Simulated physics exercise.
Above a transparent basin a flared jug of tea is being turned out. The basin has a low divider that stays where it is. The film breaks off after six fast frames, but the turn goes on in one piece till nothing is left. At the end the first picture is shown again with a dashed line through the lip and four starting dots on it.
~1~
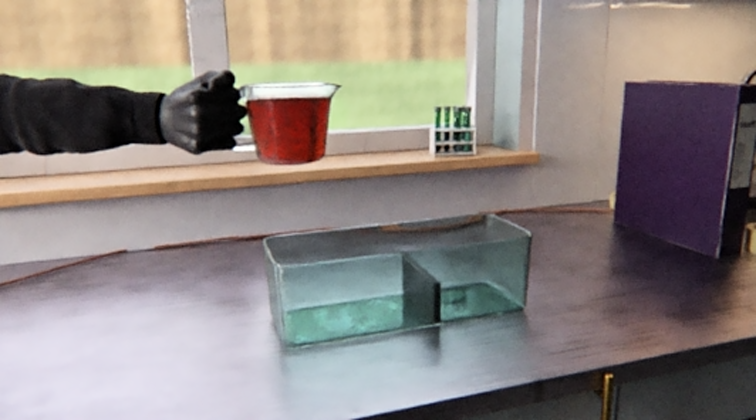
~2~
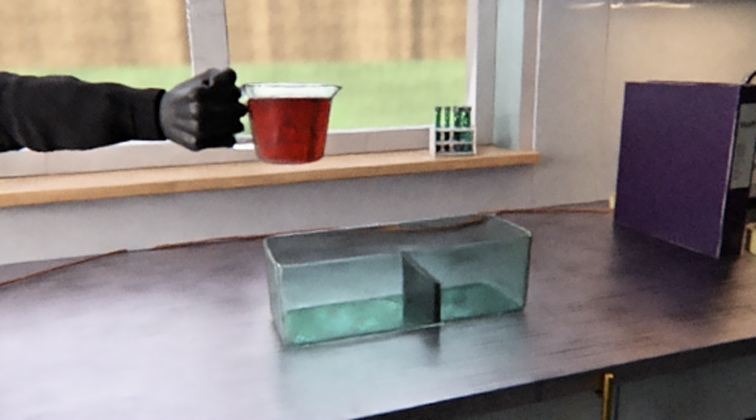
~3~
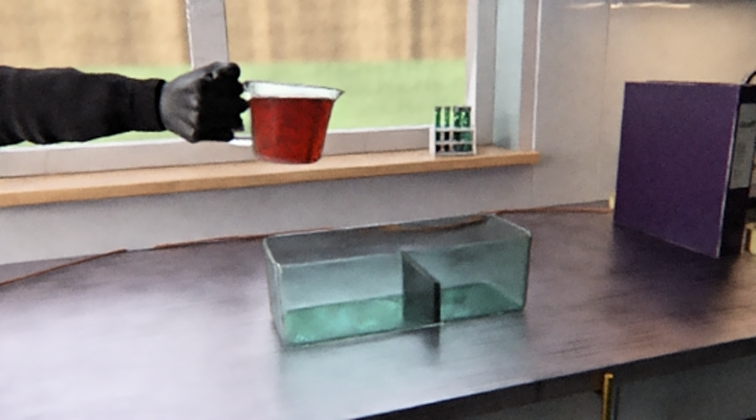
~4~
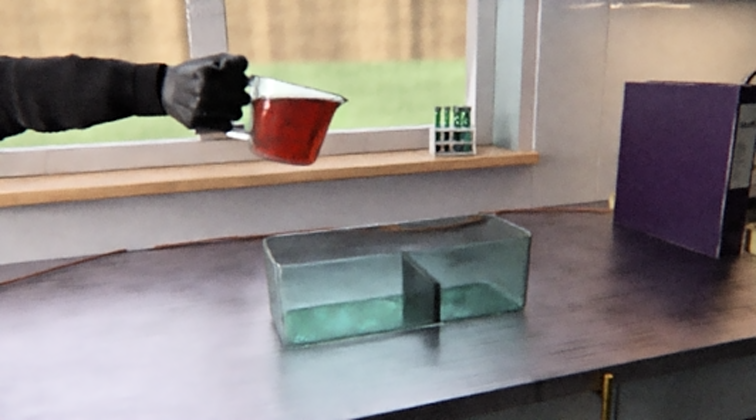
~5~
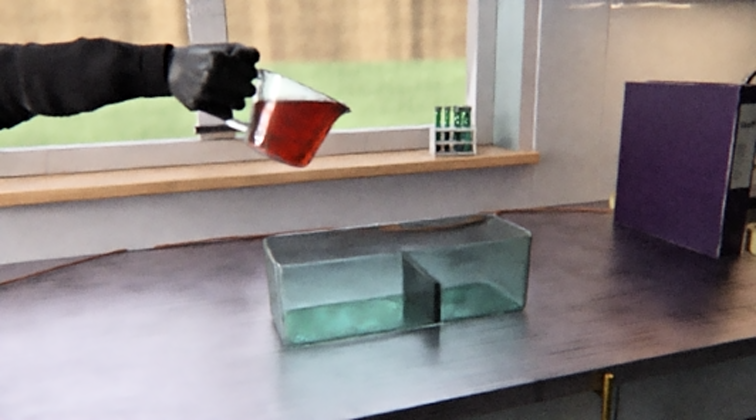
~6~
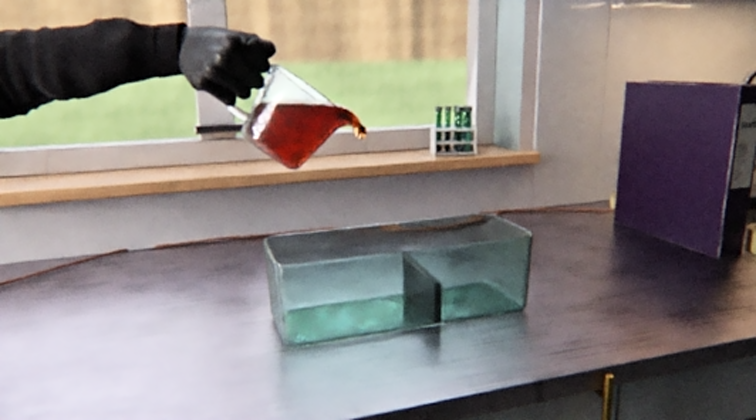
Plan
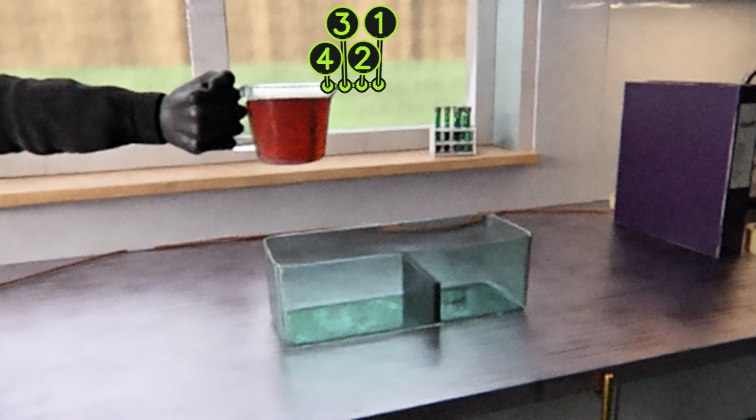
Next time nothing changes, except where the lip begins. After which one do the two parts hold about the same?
The answer is place 1.
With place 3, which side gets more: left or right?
The left side.
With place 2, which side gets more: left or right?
More ends on the left.
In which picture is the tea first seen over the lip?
In picture 5.
On the marked copy, 1 at (378, 84); 2 at (361, 85); 3 at (344, 85); 4 at (327, 86).
If 1 is chosen, about 51 % ends left of the wall and 48 % right of it.
If 2 is chosen, about 79 % ends left of the wall and 17 % right of it; 4 % is lost outside.
If 3 is chosen, about 90 % ends left of the wall and 4 % right of it; 6 % is lost outside.
If 4 is chosen, about 94 % ends left of the wall and 4 % right of it.
